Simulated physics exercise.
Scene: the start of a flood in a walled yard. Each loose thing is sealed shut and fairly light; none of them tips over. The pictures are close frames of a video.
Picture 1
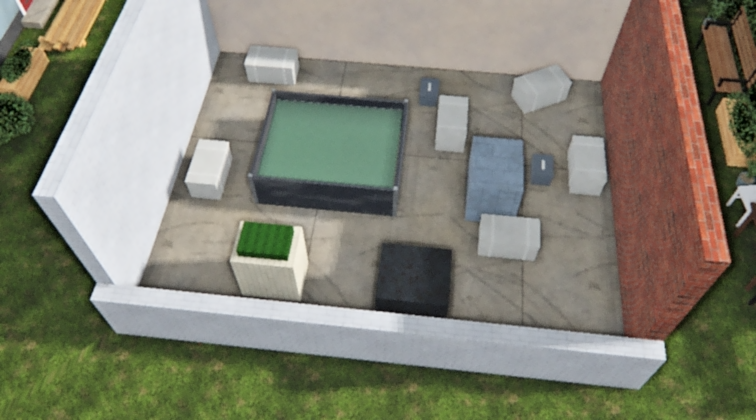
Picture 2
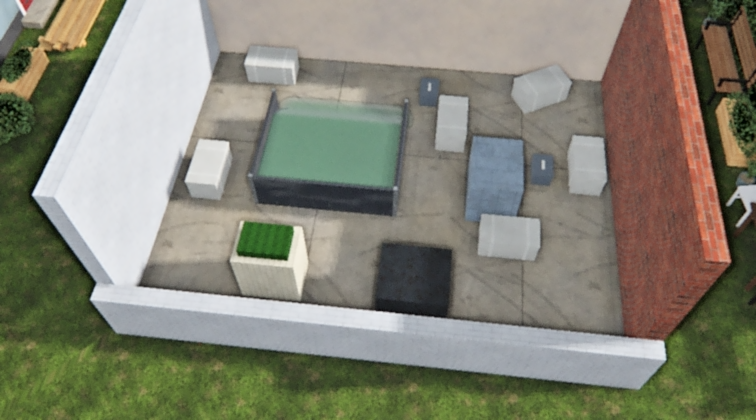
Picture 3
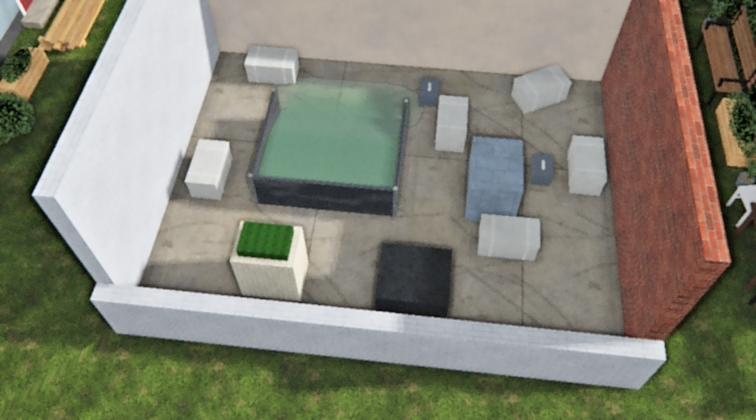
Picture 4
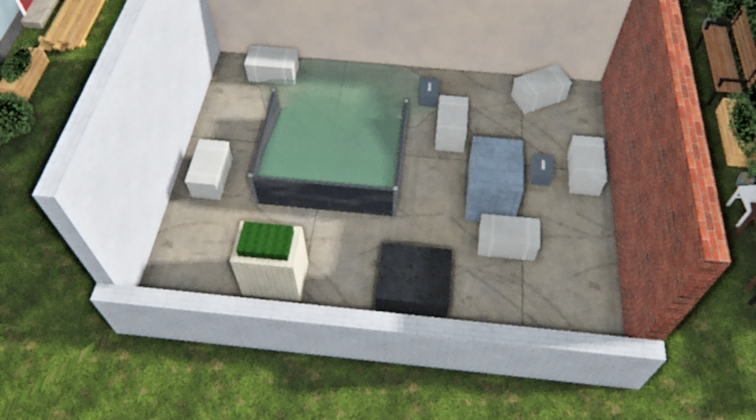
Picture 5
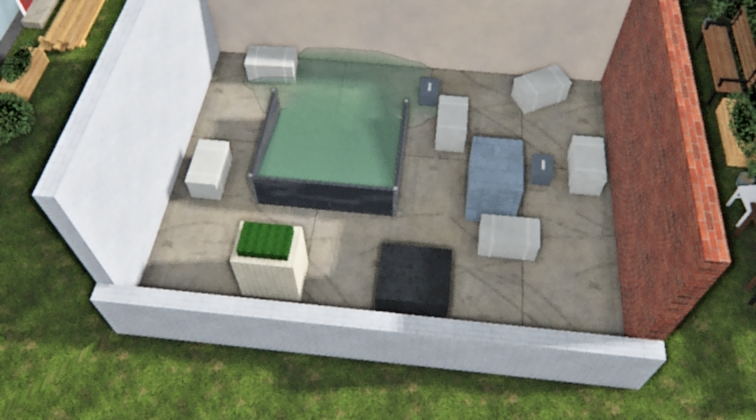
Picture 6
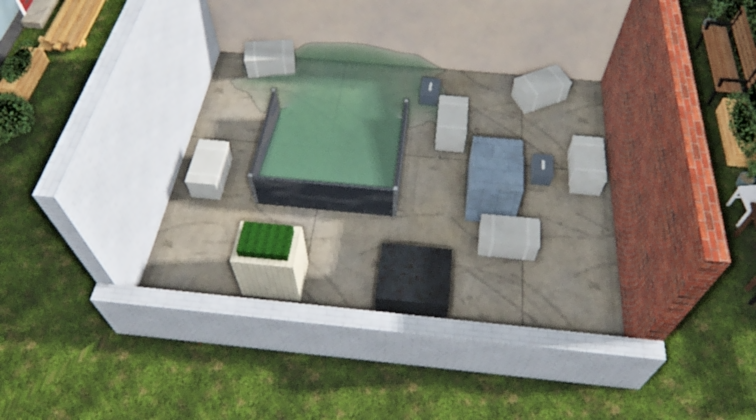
Green water sits level in a dark-walled tank in a walled yard, then its far side opens and the water slides out across the paving. It spreads in a thin sheet to the pale back wall and fans sideways, nudging a pale block at the back left slightly, while the other objects stay put.
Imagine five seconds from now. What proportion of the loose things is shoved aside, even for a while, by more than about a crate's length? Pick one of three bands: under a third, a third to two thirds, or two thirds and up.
Two thirds and up.
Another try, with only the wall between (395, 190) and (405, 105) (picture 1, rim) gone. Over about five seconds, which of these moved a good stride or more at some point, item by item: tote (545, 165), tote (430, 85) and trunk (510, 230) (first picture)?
Results in order: Moved that far / stayed within it / moved that far.
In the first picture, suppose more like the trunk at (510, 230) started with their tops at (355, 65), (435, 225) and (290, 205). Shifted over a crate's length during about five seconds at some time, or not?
Outcome per entry: Knocked aside / stays where it is / stays where it is.
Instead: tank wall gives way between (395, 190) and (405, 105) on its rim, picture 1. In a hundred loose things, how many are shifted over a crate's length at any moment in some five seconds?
I'd put it around 60 percent.
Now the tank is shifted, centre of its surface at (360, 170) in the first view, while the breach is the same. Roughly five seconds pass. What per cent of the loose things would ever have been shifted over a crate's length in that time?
By my count it is some 80 %.
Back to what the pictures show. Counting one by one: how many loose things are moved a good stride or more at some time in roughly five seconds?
Tally: 7.
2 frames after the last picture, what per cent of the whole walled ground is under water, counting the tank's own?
I'd say around 25 in a hundred.
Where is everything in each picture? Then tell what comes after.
The first picture shows a trunk at (271, 57), on the bottom; a tote at (430, 87) rests on the ground; 0 of 8 have shifted.
The second picture shows a trunk at (271, 57) rests on the ground; a tote at (430, 87) rests on the ground; 0 of 8 have shifted.
The third picture shows a trunk at (271, 57), on the bottom; a tote at (430, 87) rests on the ground; 0 of 8 have shifted.
The fourth picture shows a trunk at (271, 57), on the bottom; a tote at (430, 87) rests on the ground; 0 of 8 have shifted.
The fifth picture shows a trunk at (271, 56), on the bottom; a tote at (430, 87), on the bottom; 0 of 8 have shifted.
The sixth picture shows a trunk at (269, 50) rests on the ground, close to its start; a tote at (430, 87) rests on the ground; 1 of 8 have shifted.
A moment on, 0 of 8 are well off their spots; 0 afloat.
Next, 3 of 8 are well off their spots; 1 afloat.
Later, 6 of 8 are well off their spots; 3 afloat.
In the end, 7 of 8 are well off their spots, and 7 have been at some point; 4 afloat.
